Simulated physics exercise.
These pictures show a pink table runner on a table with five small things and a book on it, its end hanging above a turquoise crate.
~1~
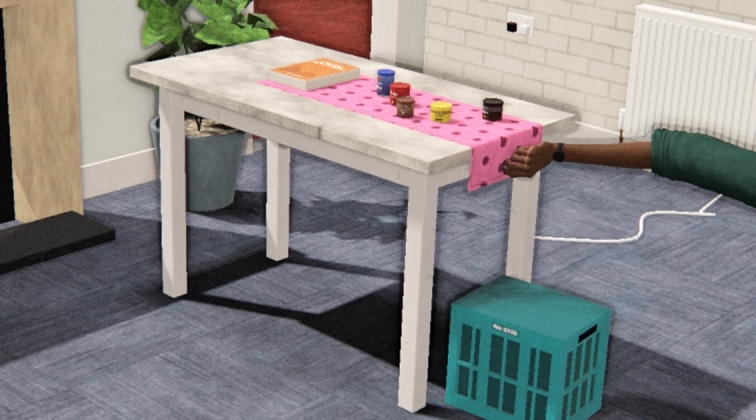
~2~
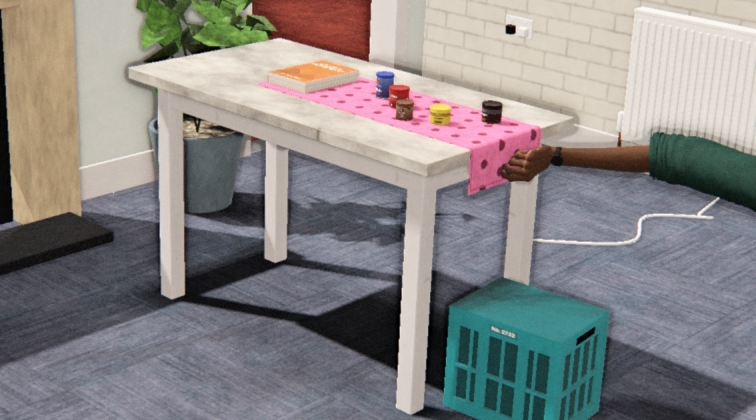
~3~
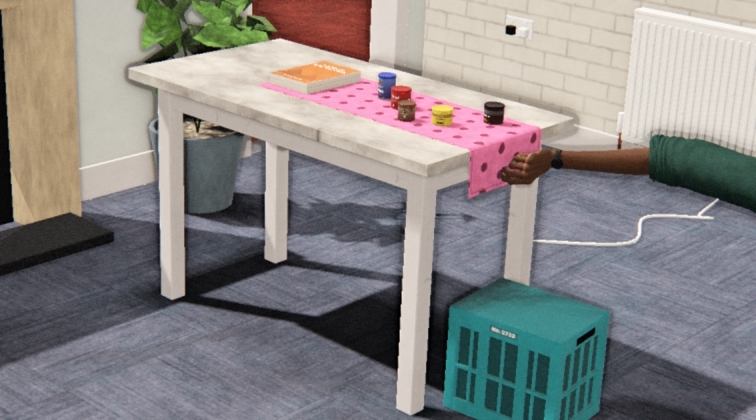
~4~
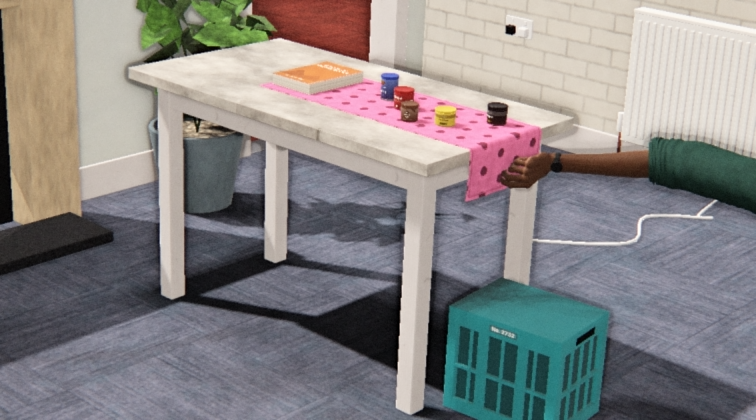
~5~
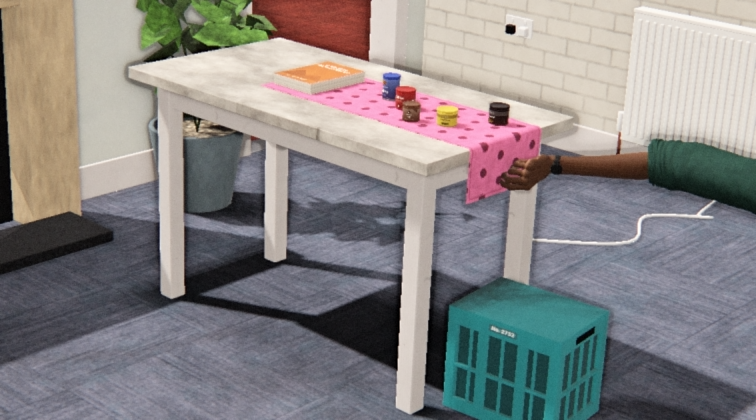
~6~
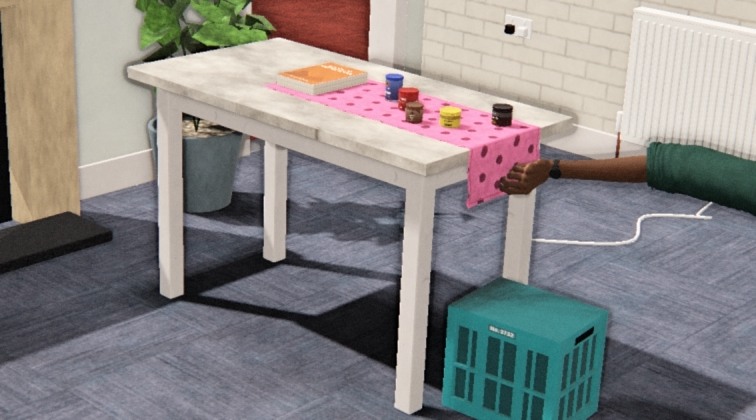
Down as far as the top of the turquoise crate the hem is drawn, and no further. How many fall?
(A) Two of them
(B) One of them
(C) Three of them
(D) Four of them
(C) Three of them.
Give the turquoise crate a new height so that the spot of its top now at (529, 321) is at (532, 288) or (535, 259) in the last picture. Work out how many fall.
Totals 2, 1.
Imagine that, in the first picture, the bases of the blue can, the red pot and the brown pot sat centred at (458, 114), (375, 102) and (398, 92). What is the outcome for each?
Result - blue can lost; red pot retained; brown pot retained.
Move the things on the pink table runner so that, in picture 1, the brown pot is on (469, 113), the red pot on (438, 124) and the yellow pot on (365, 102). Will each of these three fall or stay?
The brown pot topples down; the red pot topples down; and the yellow pot stays put.
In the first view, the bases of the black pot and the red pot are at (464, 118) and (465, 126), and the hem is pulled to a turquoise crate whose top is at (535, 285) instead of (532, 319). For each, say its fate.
The black pot? Lost. The red pot? Lost.
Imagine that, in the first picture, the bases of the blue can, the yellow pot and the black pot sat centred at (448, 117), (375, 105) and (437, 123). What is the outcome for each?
The blue can ends up off, the yellow pot stays put, the black pot ends up off.
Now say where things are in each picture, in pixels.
In the first picture, hem (469, 191); black pot (493, 101); yellow pot (442, 104); brown pot (406, 99); red pot (400, 85); blue can (386, 71); top of the crate (532, 319).
In the second picture, hem (468, 195); black pot (493, 103).
In the third picture, hem (469, 198); yellow pot (443, 108).
In the fourth picture, hem (465, 201); brown pot (410, 103); top of the crate (530, 321).
In the fifth picture, hem (466, 204); red pot (406, 89).
In the sixth picture, hem (468, 209); black pot (503, 106); yellow pot (451, 110); brown pot (415, 104); red pot (409, 90); blue can (395, 76).
Soon after, hem near (500, 231); black pot gone.
Then, hem near (498, 275); black pot and yellow pot gone.
Further on, hem on the crate; black pot, yellow pot and brown pot gone.
At rest, hem on the crate; black pot, yellow pot and brown pot gone. Over the edge go three.
